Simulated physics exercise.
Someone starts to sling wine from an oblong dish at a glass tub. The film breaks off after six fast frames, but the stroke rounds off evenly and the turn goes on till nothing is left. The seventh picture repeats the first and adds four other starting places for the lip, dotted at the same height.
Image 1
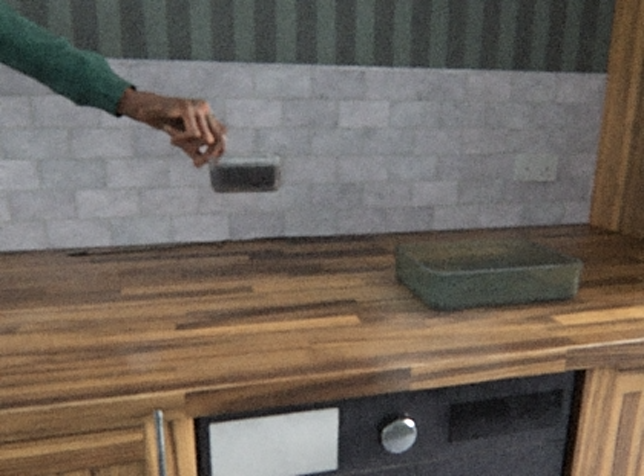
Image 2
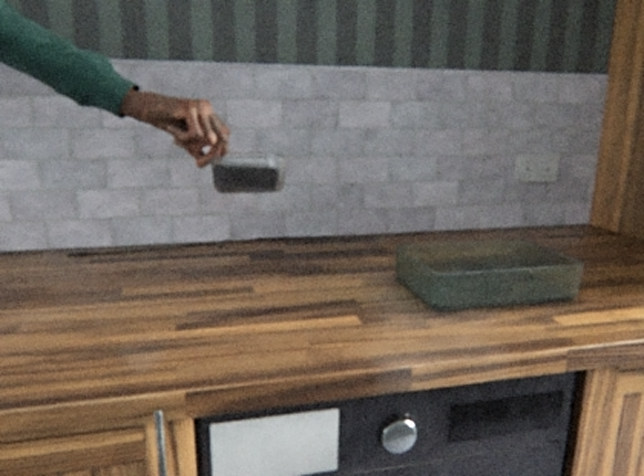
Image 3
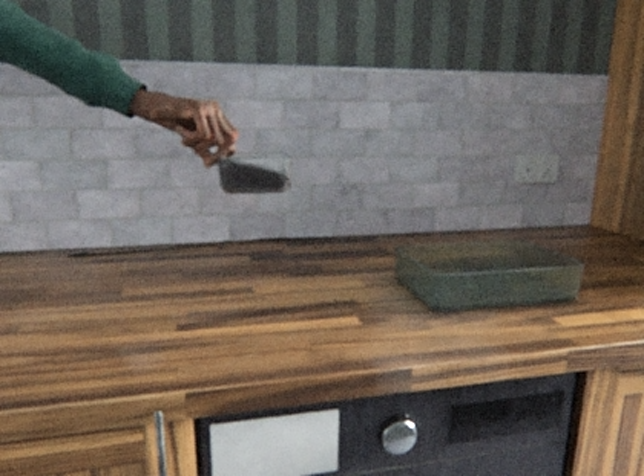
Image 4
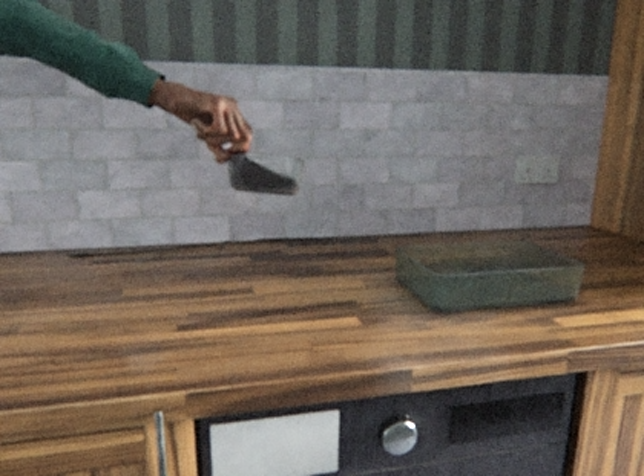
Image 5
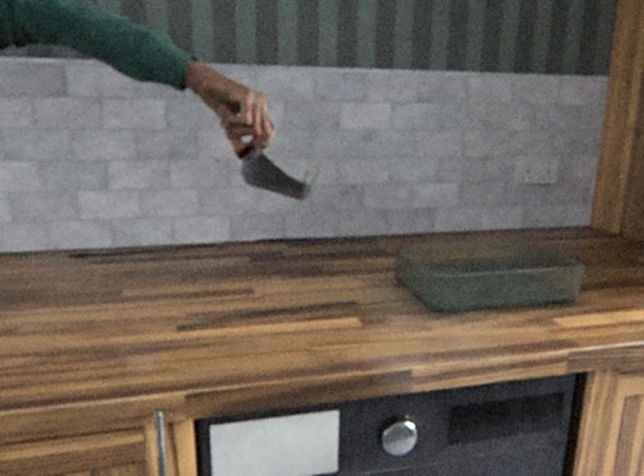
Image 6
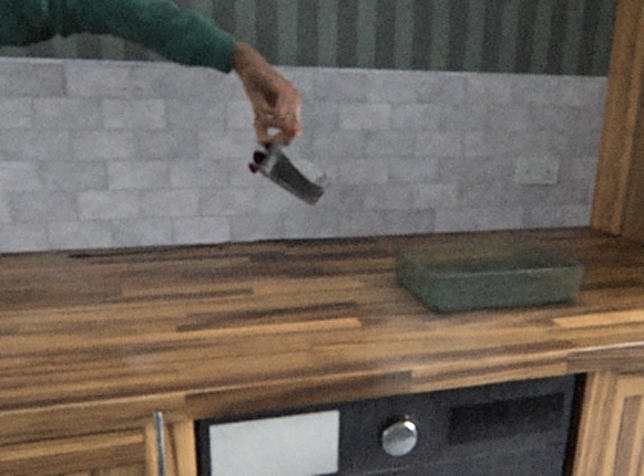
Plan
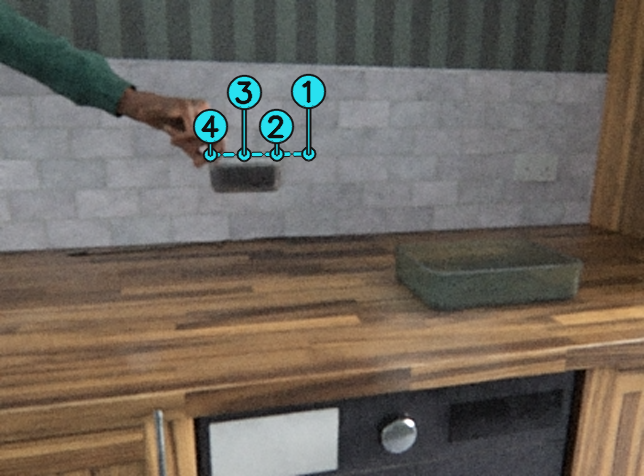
A hand in a green sleeve held a small, dark oblong dish above a wooden counter, then moved it right and slightly down, tilting it steeply toward a glass tub that stayed still.
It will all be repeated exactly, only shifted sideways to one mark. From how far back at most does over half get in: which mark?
The limit is 3.
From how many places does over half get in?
Three.
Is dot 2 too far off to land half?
No, that is safe.
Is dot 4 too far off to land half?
Yes, it does.
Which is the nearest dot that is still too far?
Here it is dot 4.
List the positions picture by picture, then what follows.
Upright, lip at (278, 154); tub from (429, 309) to (573, 297); nothing has left yet.
Upright, lip at (281, 154); nothing has left yet.
Upright, lip at (288, 155); nothing has left yet.
Tipped about 6°, lip at (299, 159); wine is over the rim, down to (239, 153).
Tipped about 18°, lip at (314, 166); wine is over the rim, down to (240, 156).
Tipped about 33°, lip at (328, 176); wine is over the rim, down to (253, 170).
On the marked copy, 1 at (308, 153); 2 at (276, 154); 3 at (244, 154); 4 at (210, 154).
With 1, about 70 % lands in the tub, 5 % falls short and 25 % goes beside or beyond.
With 2, about 80 % lands in the tub, 5 % falls short and 15 % goes beside or beyond.
With 3, about 73 % lands in the tub, 14 % falls short and 13 % goes beside or beyond.
With 4, about 1 % lands in the tub, 94 % falls short and 5 % goes beside or beyond.
